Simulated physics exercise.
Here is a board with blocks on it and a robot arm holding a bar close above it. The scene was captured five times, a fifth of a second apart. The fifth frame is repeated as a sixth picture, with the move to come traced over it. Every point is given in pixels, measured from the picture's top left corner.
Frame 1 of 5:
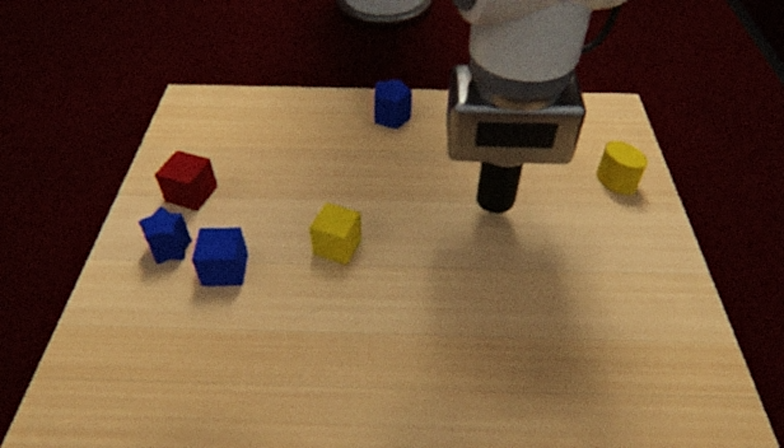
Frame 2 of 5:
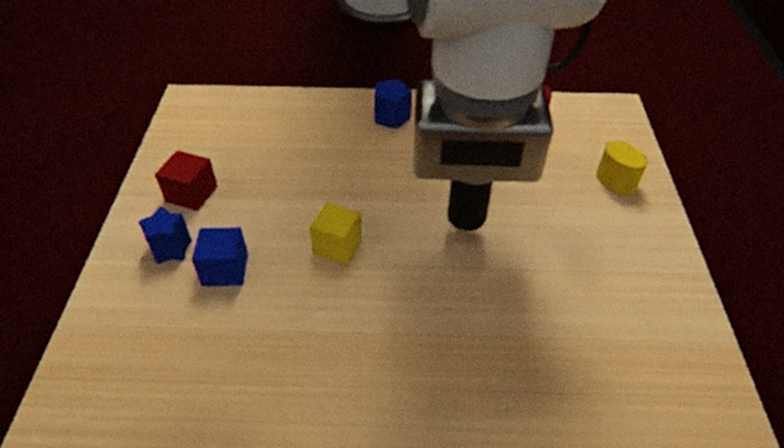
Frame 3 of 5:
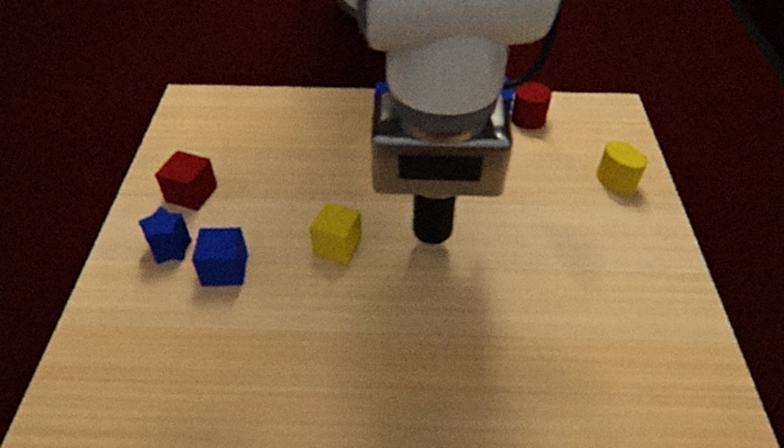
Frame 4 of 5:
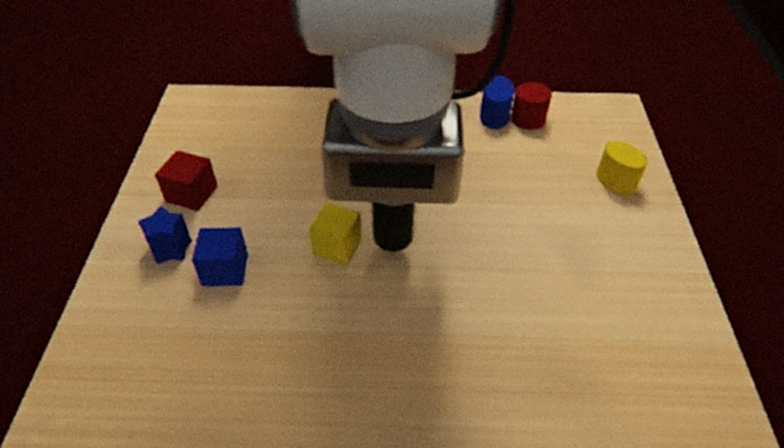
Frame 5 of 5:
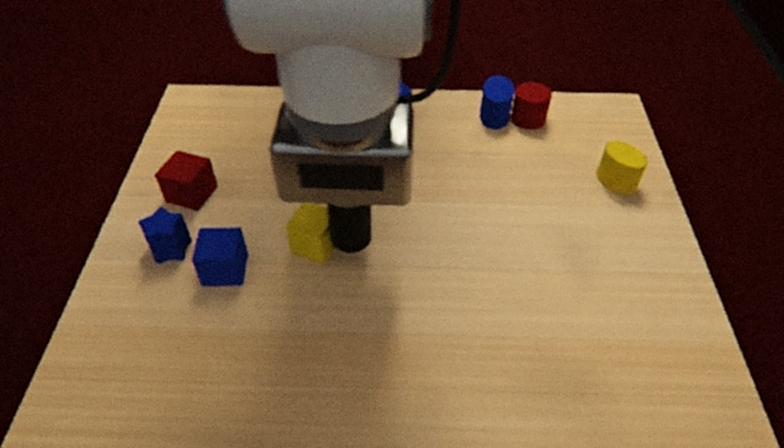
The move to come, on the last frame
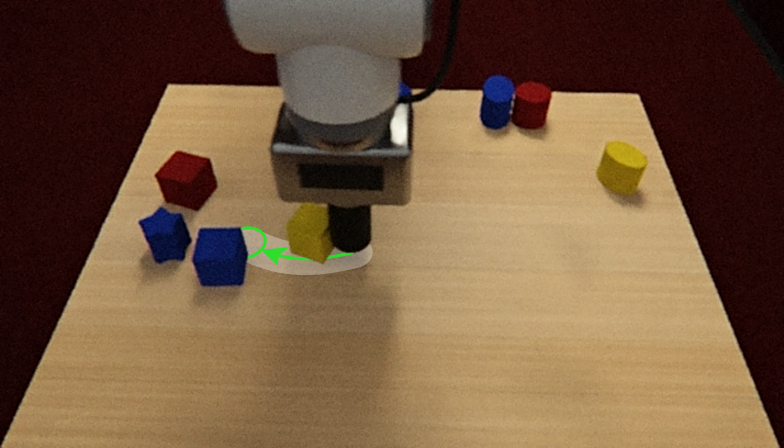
At the start, a robot arm holds a dark bar over the right half of a wooden board scattered with red, blue and yellow blocks. The arm moves steadily left and slightly nearer, revealing blocks behind it, then reaches the yellow cube and pushes it a short way left.
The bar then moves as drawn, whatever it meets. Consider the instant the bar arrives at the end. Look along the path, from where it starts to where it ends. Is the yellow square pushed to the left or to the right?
Pushed right.
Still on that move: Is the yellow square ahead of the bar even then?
Short answer: Yes.
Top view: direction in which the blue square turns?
Turns anticlockwise.
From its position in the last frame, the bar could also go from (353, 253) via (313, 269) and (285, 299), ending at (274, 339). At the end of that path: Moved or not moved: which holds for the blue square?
Answer: Unmoved.
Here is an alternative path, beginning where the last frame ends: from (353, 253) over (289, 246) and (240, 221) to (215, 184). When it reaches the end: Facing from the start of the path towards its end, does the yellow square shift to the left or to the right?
It is pushed towards the left-hand side.
Path on the board, from (353, 253) over (315, 259) and (277, 255) to (245, 243).
What follows on the original path. One third of the way, bar (310, 244); yellow square (274, 217), turned 20° clockwise.
Two thirds of the way, bar (273, 240); yellow square (244, 208), turned 15° clockwise.
At the end, bar (241, 228); blue star block in place; blue square (205, 240), turned 40° anticlockwise; yellow square (220, 193), turned 35° clockwise.
